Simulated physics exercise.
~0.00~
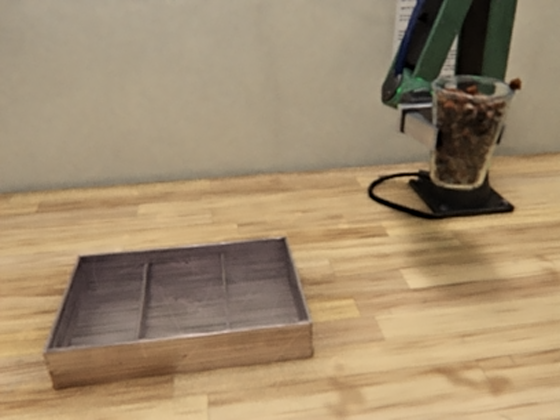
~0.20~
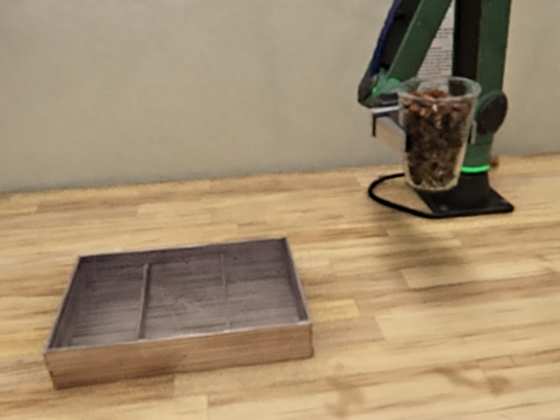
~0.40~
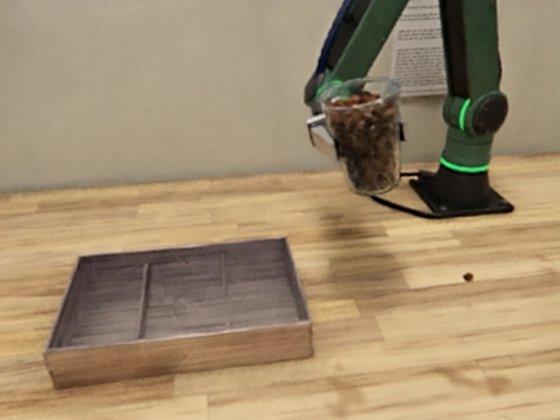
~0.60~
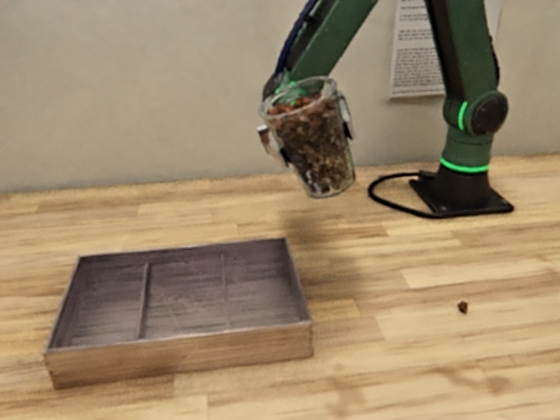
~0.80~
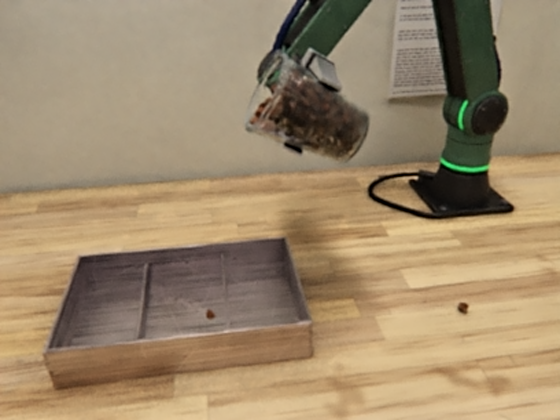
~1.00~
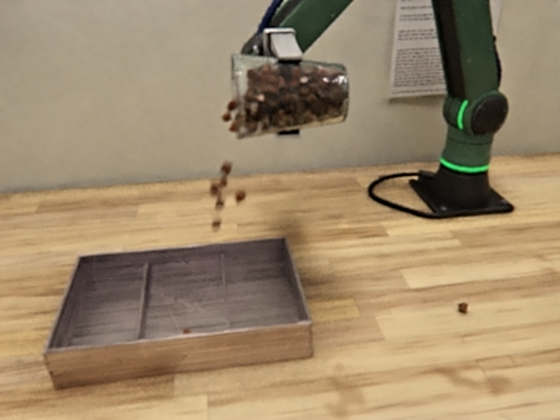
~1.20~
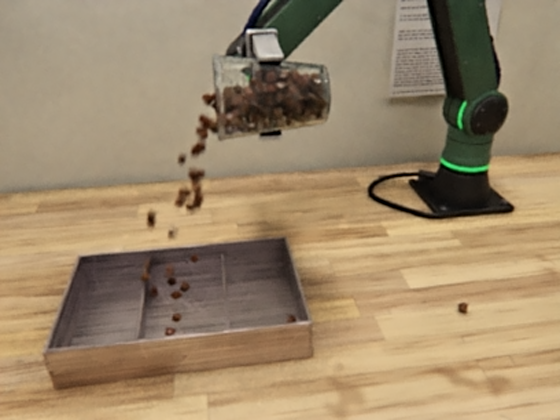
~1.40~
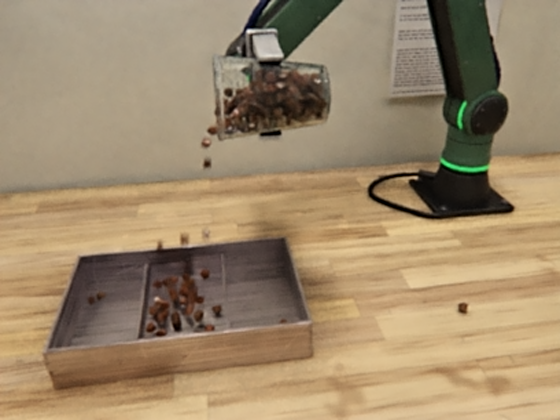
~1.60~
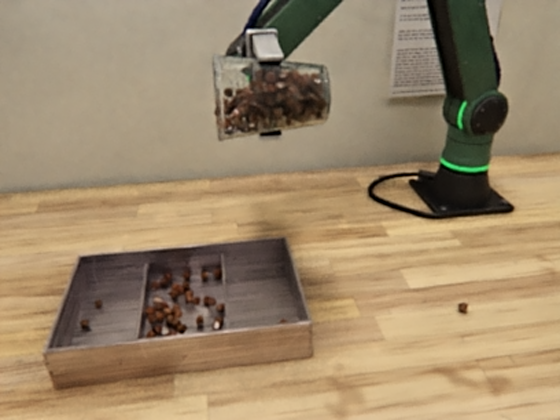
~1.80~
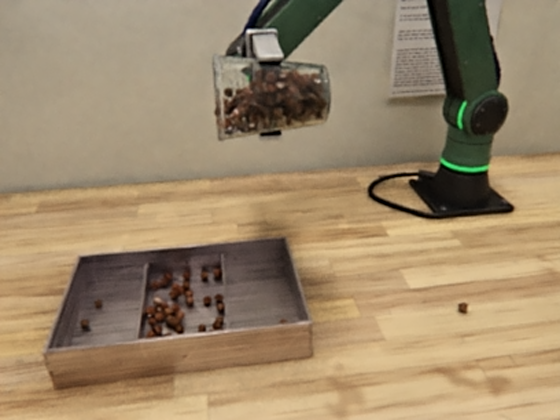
On a light wooden tabletop against a plain grey wall, seen from the front and slightly above, a green and black robot arm stands at the right, holding a clear tumbler full of reddish-brown pellets. A shallow greyish wooden tray with dividers sits at the left. The arm carries the tumbler left, and a single pellet lands on the bare table. It then tips the tumbler onto its side above the tray, and pellets tumble out in a stream. The flow stops, leaving most pellets in the tumbler, a scattered cluster in the tray's middle section and a few strays to either side.
